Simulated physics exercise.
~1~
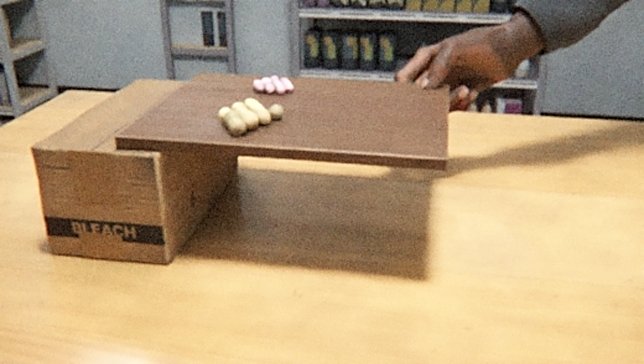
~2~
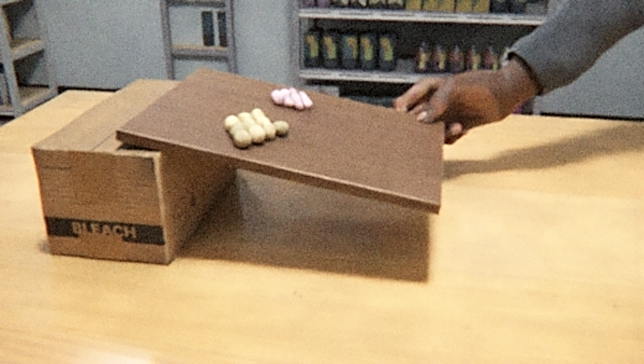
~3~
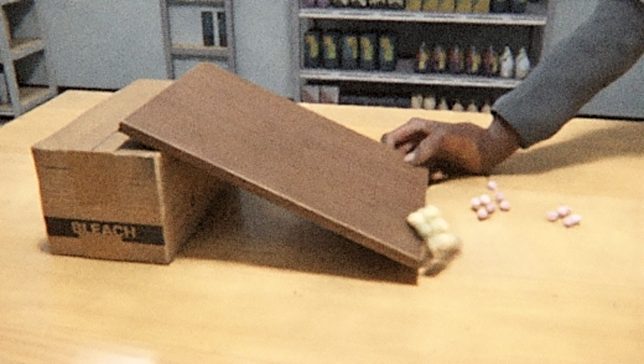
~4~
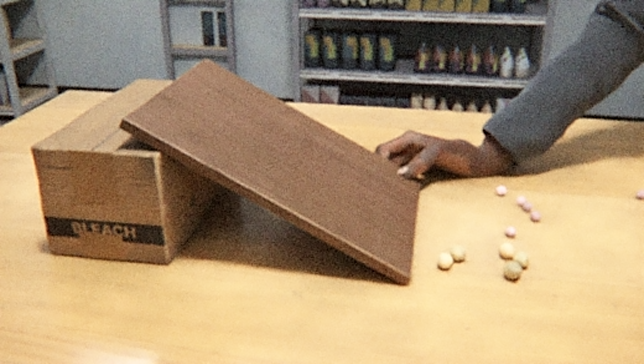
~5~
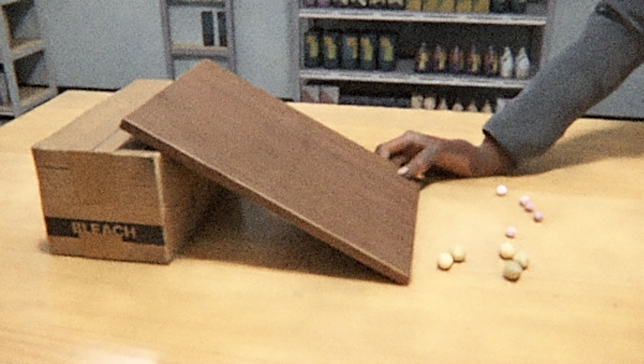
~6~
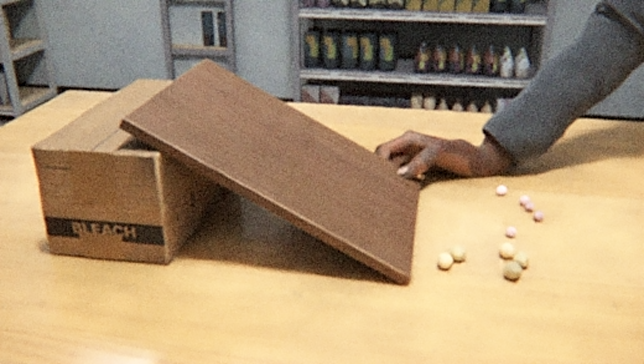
On a counter, a hand lowers a board's end and both heaps spill off, pink farther.
